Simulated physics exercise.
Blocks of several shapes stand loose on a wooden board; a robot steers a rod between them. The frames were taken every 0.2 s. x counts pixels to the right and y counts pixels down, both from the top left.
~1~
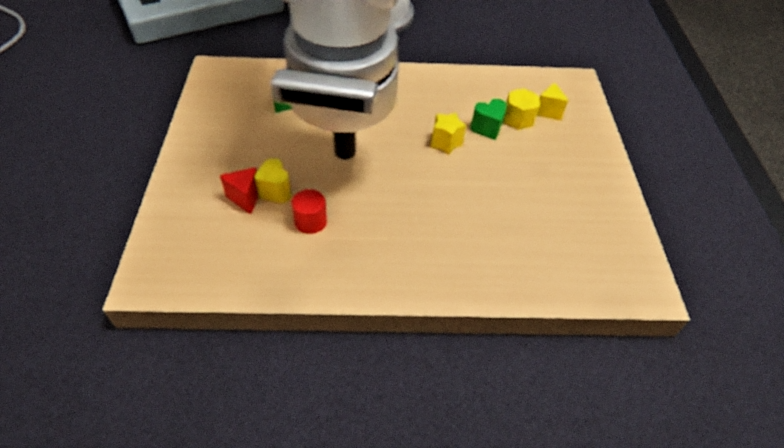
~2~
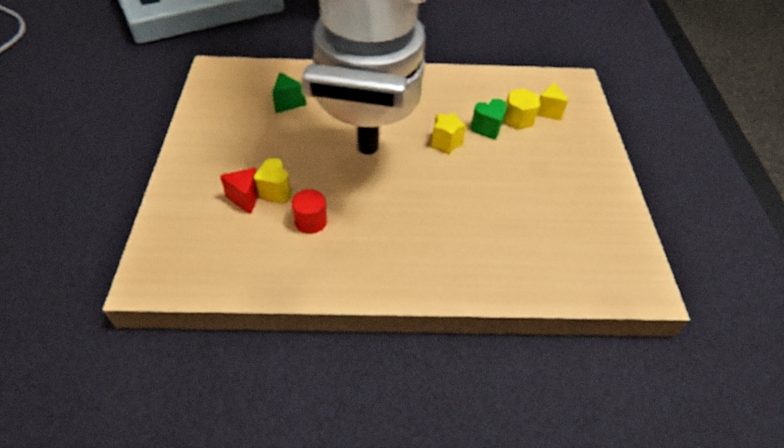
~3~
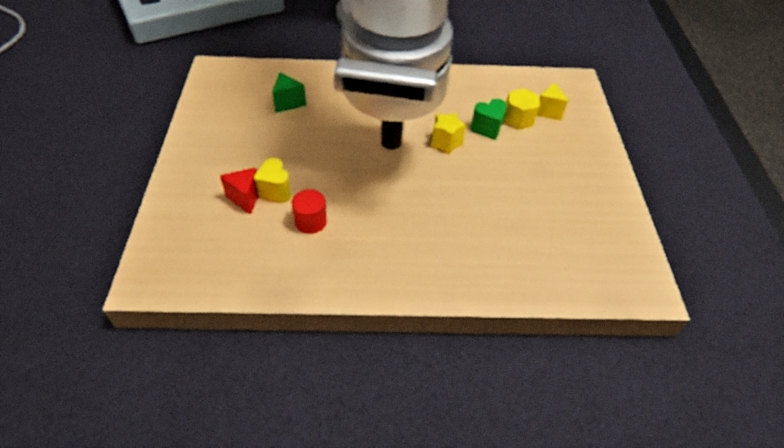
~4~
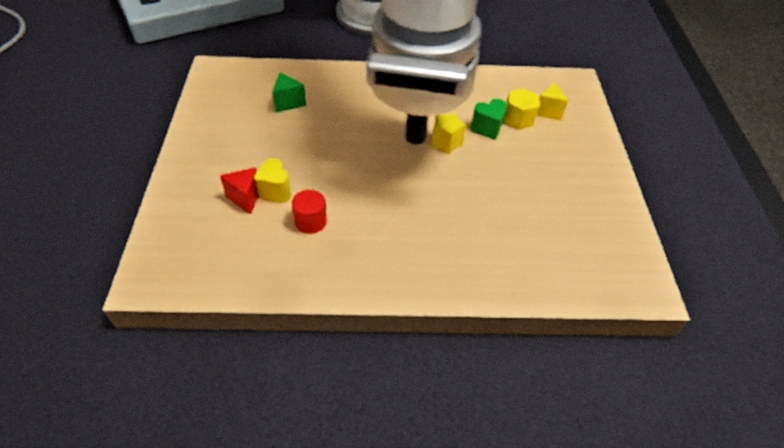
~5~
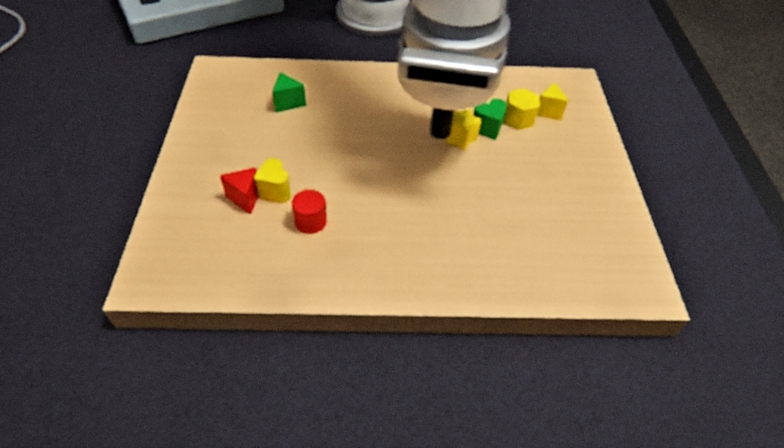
On a wooden board scattered with small colored blocks, a robot moved its black rod steadily to the right and nudged the yellow star block slightly toward the green heart-shaped one.
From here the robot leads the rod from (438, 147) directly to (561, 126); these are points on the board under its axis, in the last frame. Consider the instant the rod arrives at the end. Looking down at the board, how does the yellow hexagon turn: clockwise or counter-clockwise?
My prediction: CW.
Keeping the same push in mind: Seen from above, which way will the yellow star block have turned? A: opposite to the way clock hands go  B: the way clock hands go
A (opposite to the way clock hands go)
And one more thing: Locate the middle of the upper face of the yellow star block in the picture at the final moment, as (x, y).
At roughly (514, 99).
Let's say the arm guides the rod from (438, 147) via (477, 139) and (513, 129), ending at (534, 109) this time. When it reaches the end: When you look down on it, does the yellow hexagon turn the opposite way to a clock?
Short answer: No.
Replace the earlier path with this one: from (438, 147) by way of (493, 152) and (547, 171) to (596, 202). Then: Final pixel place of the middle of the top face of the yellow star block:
Near (502, 116).
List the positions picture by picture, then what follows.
The first picture shows lower end of the rod (345, 153), tops of blocks, yellow star block (449, 122), green heart-shaped block (492, 108), yellow hexagon (524, 98), yellow three-sided block (555, 92).
The second picture shows rod (368, 148), blocks as before.
The third picture shows rod (392, 143), blocks as before.
The fourth picture shows rod (416, 138), blocks as before.
The fifth picture shows rod (440, 132), yellow star block (464, 118), green heart-shaped block (492, 108), yellow hexagon (524, 98), yellow three-sided block (555, 92).
The first path, step by step. One third of the way, rod (484, 125); yellow star block (497, 106), turned 45° anticlockwise; green heart-shaped block (506, 91), turned 20° anticlockwise; yellow hexagon (533, 91), turned 50° clockwise; yellow three-sided block (562, 91).
Two thirds of the way, rod (526, 118); yellow star block (513, 99); green heart-shaped block (504, 82), turned 25° anticlockwise; yellow hexagon (535, 87), turned 70° clockwise; yellow three-sided block (562, 91), turned 15° anticlockwise.
At the end, rod (567, 111); yellow star block (514, 99), turned 125° anticlockwise; green heart-shaped block (504, 82), turned 25° anticlockwise; yellow hexagon (535, 87), turned 70° clockwise; yellow three-sided block (562, 91), turned 15° anticlockwise.
